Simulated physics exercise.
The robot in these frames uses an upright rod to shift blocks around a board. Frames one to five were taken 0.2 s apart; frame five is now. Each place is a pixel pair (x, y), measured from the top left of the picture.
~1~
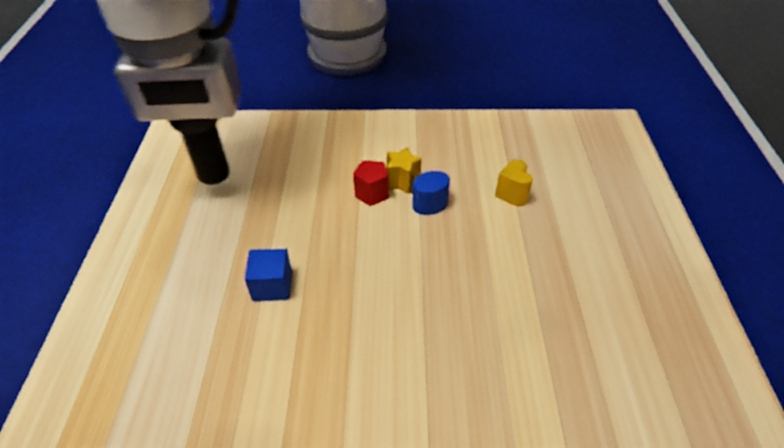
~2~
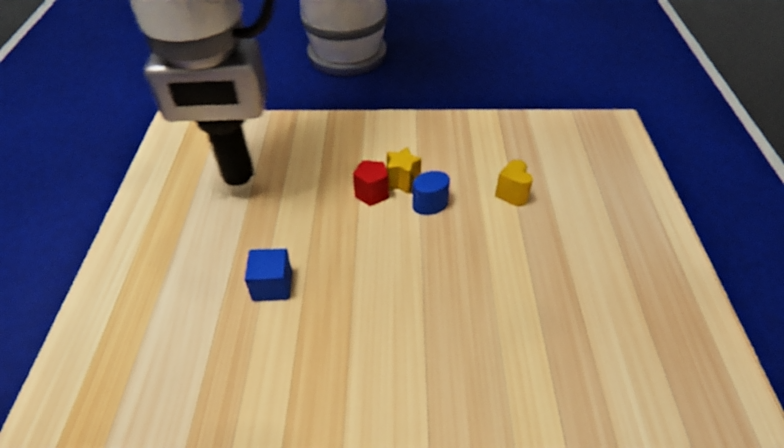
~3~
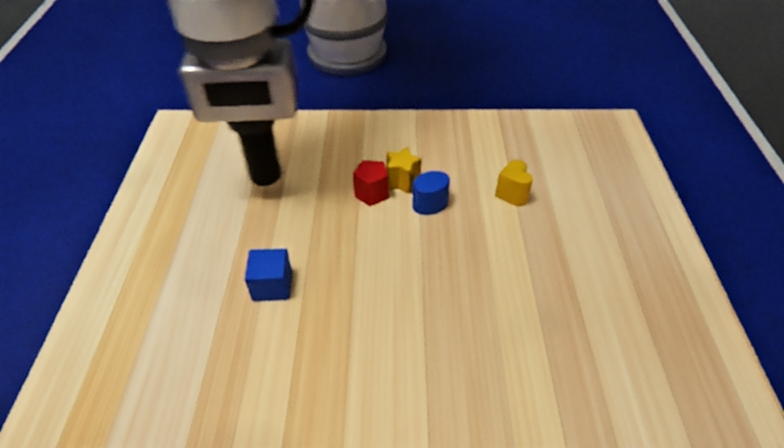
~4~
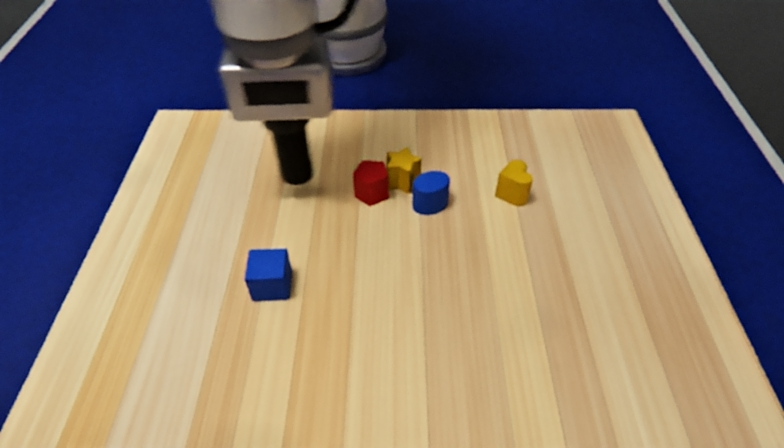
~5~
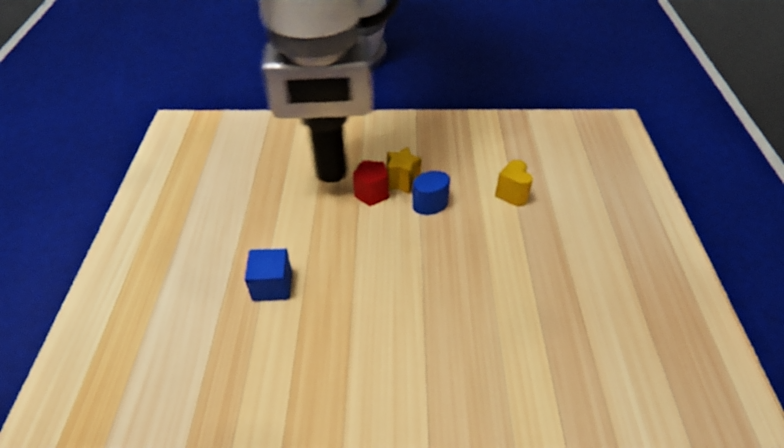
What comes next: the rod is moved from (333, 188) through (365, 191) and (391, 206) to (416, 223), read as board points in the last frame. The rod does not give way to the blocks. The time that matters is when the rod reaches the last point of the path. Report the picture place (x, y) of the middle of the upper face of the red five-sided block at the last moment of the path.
For the centre of its top, I'd go with (452, 203).
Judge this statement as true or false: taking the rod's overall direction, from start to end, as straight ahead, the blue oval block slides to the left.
The claim holds.
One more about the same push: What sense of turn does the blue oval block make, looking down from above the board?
It spins anti-clockwise.
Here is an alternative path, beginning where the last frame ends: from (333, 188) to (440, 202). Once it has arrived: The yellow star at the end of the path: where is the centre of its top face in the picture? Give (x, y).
The middle of its top is at (439, 156).
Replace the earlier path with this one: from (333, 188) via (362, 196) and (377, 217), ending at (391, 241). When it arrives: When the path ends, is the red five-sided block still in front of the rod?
No, it doesn't check out.
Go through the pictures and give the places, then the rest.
In the first picture, tip of the rod (214, 175), middles of tops, red five-sided block (371, 170), yellow star (403, 158), blue oval block (432, 181).
In the second picture, rod (238, 176), nothing pushed.
In the third picture, rod (266, 177), nothing pushed.
In the fourth picture, rod (297, 176), nothing pushed.
In the fifth picture, rod (332, 174), red five-sided block (371, 170), yellow star (403, 158), blue oval block (432, 181).
The first path, step by step. One third of the way, rod (366, 177); red five-sided block (396, 176); yellow star (414, 158), turned 50° anticlockwise.
Two thirds of the way, rod (391, 192); red five-sided block (423, 191); yellow star (417, 159), turned 60° anticlockwise; blue oval block (453, 185), turned 55° anticlockwise.
At the end, rod (416, 209); red five-sided block (452, 203), turned 25° anticlockwise; yellow star (417, 159), turned 60° anticlockwise; blue oval block (470, 185), turned 95° anticlockwise.
